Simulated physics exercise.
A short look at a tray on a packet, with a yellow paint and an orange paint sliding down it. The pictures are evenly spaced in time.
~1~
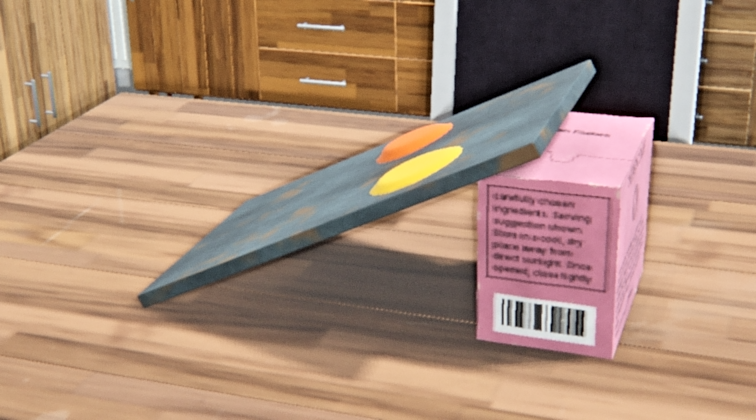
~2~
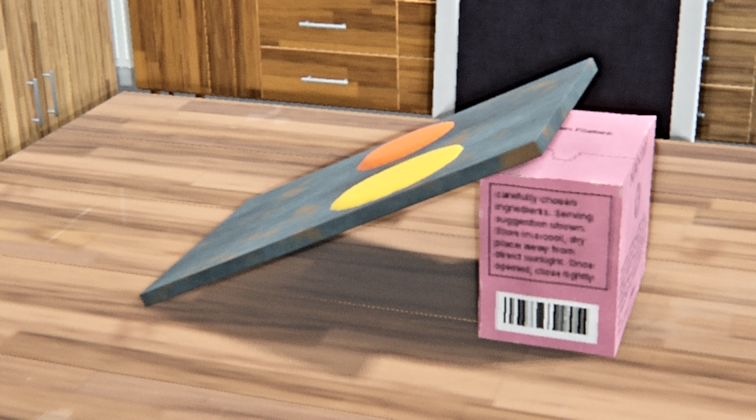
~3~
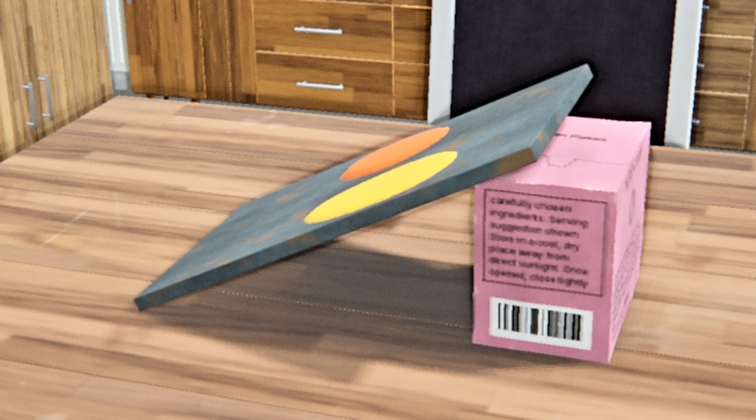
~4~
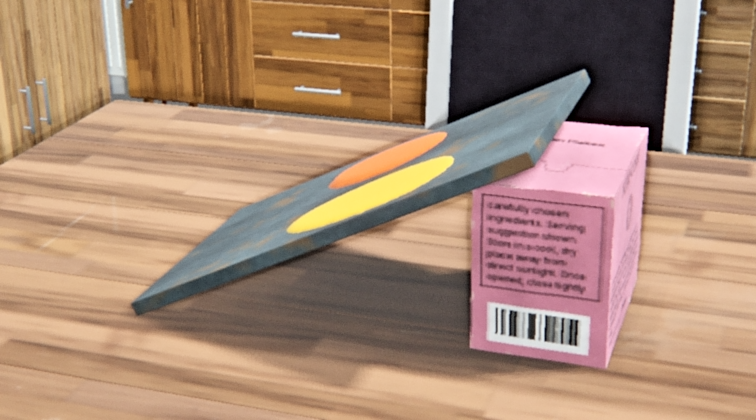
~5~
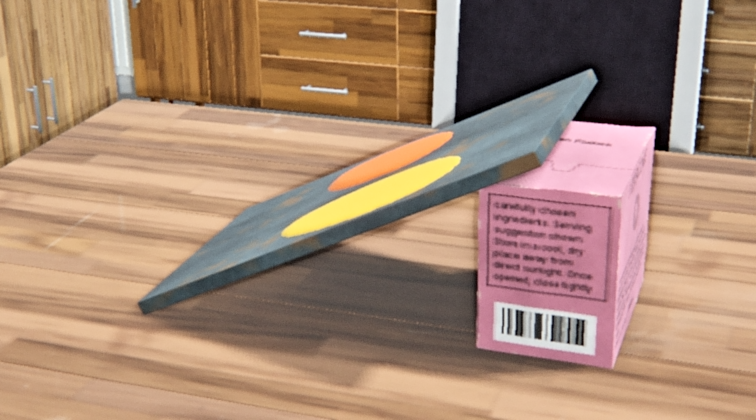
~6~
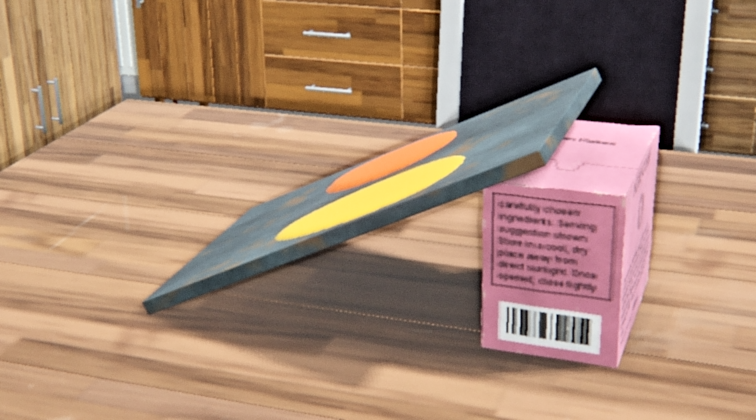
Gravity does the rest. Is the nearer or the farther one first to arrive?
The front one.
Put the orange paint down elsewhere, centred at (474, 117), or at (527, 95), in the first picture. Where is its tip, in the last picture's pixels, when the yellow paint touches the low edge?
Around (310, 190) in the first try, (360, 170) in the second.
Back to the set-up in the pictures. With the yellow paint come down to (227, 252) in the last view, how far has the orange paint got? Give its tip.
Roughly at (297, 198).
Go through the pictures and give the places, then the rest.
In the first picture, tip of the yellow paint half way down; tip of the orange paint (391, 150) half way down.
In the second picture, tip of the yellow paint (345, 196) half way down; tip of the orange paint half way down.
In the third picture, tip of the yellow paint half way down; tip of the orange paint (354, 168) half way down.
In the fourth picture, tip of the yellow paint (301, 220) half way down; tip of the orange paint three quarters of the way down.
In the fifth picture, tip of the yellow paint three quarters of the way down; tip of the orange paint (341, 179) three quarters of the way down.
In the sixth picture, tip of the yellow paint (290, 227) three quarters of the way down; tip of the orange paint three quarters of the way down.
Soon after, the yellow paint is three quarters of the way down; the orange paint is three quarters of the way down.
Later, the yellow paint is close to the edge; the orange paint is three quarters of the way down.
In the end, the yellow paint is at the low edge; the orange paint is close to the edge.
